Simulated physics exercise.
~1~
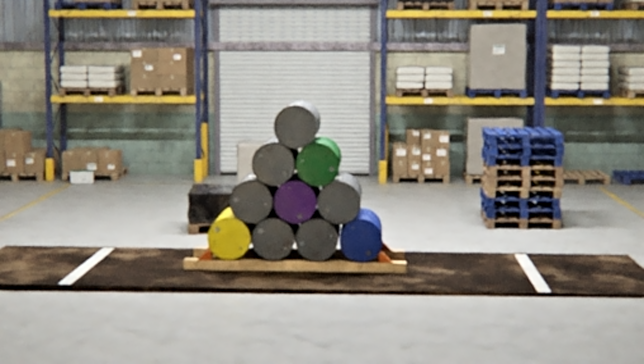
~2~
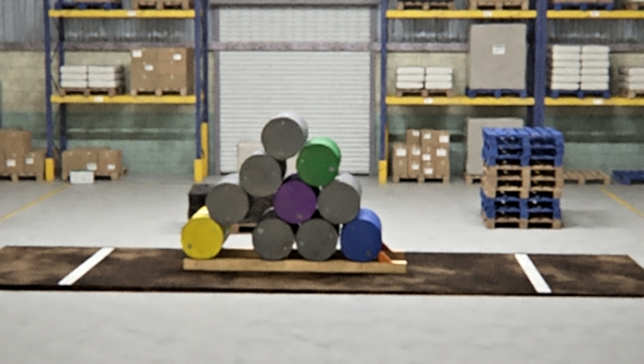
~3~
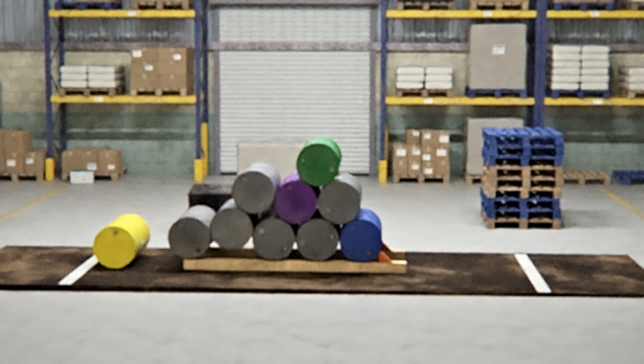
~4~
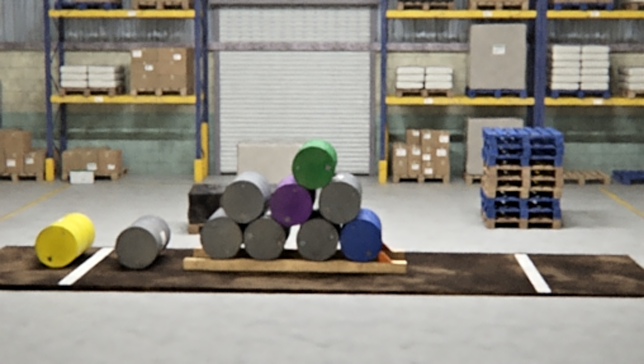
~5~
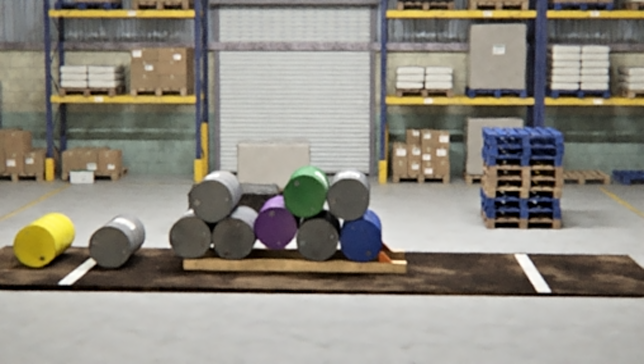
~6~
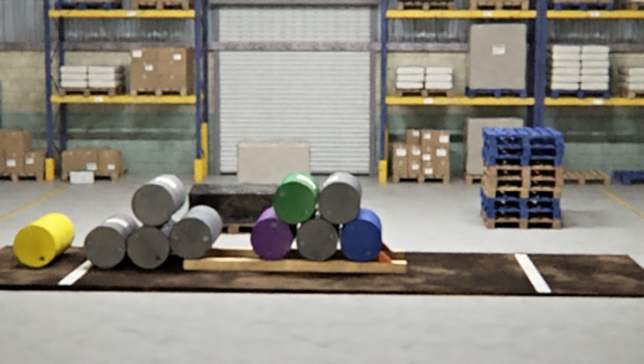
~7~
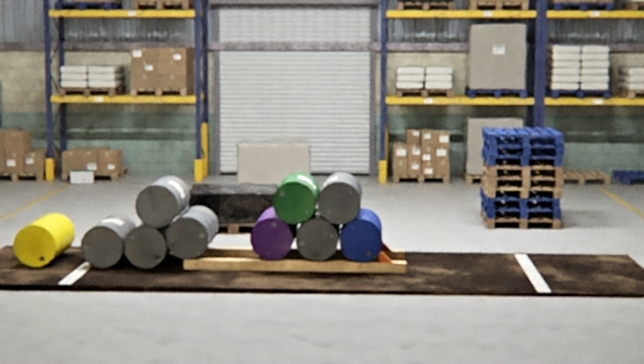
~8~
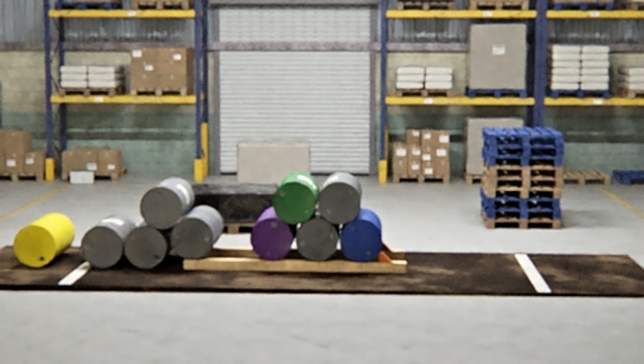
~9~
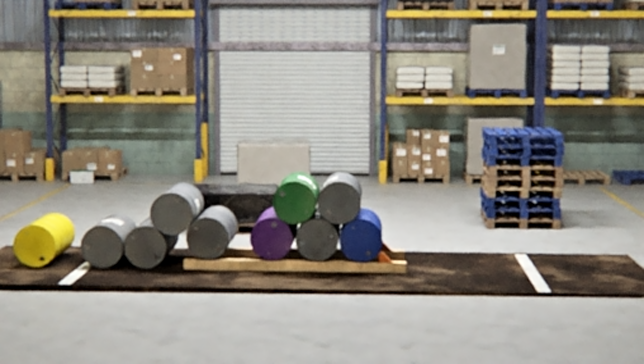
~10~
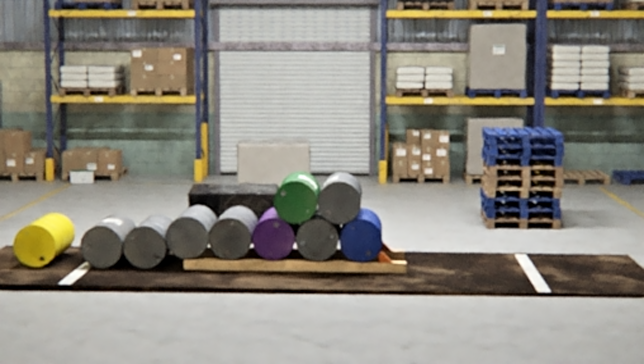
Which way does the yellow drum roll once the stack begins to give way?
The yellow drum rolls to the left, away from the rest of the stack, and comes to rest beyond the white line.
